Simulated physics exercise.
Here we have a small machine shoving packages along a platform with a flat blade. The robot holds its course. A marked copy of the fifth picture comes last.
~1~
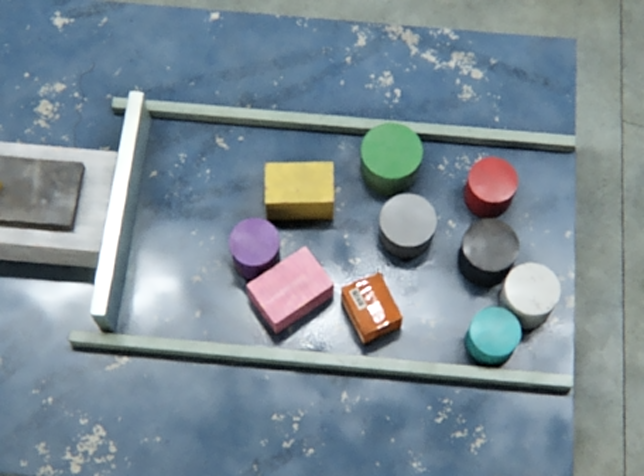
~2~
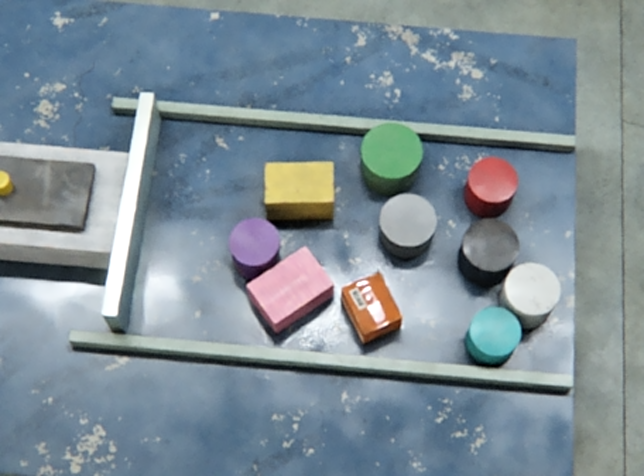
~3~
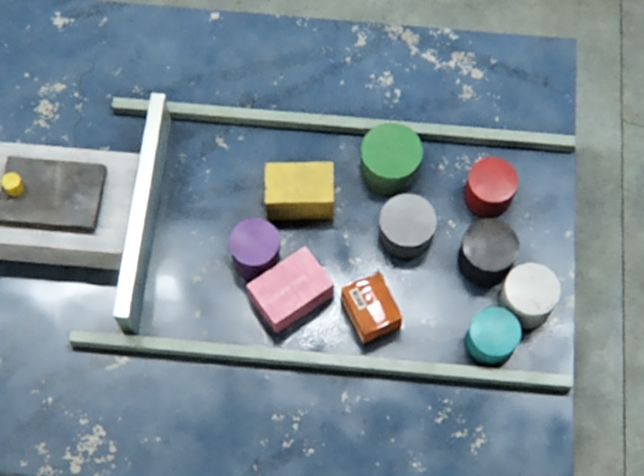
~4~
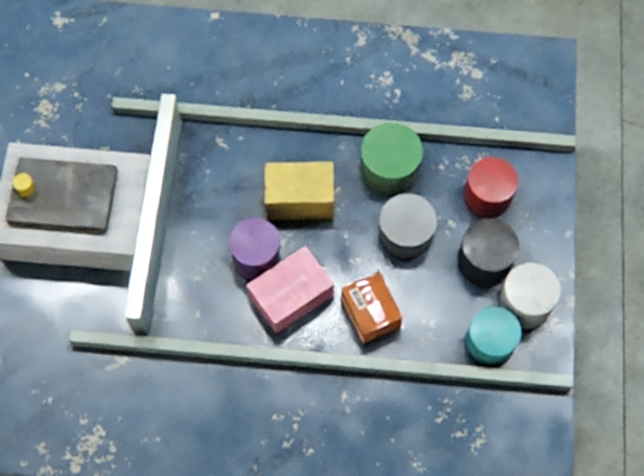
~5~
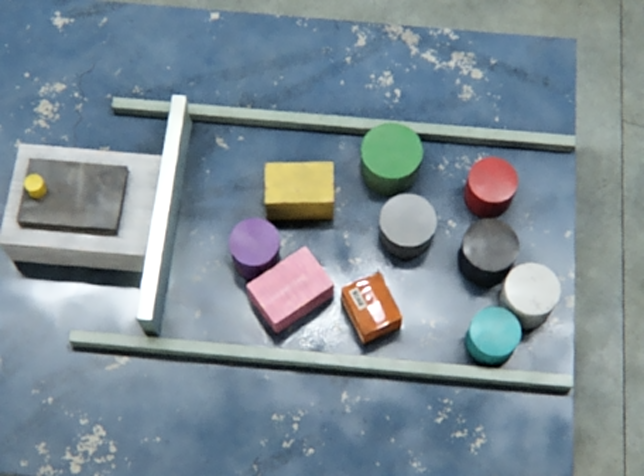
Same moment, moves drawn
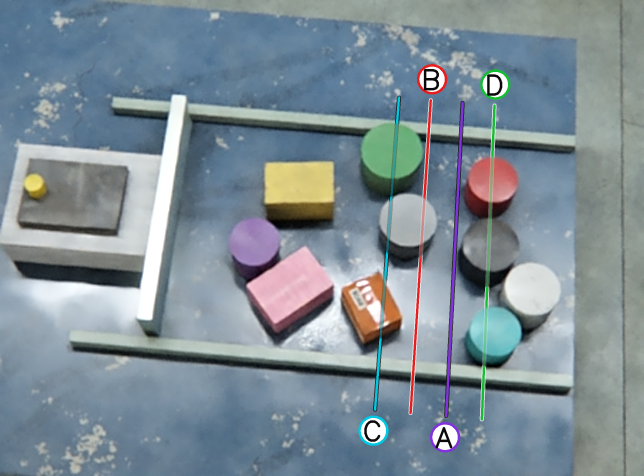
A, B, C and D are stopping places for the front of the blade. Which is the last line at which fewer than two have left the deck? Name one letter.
It can go as far as B.
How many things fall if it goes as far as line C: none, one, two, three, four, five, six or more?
In all, none.
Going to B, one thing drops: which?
It is the white canister.
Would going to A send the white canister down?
Yes.
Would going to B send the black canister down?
No.
On the marked copy, A at (455, 251); B at (421, 248); C at (388, 245); D at (489, 254).
Following B. Soon after the start, robot (173, 203); pink crate (300, 291); purple pail (288, 239).
Later, robot (266, 211); white canister (534, 300); black canister (502, 256).
In the end, robot (337, 218); white canister over the edge; black canister (570, 254); one fallen.
As for the rest, A drops three; C is within the limit but short; D drops six.
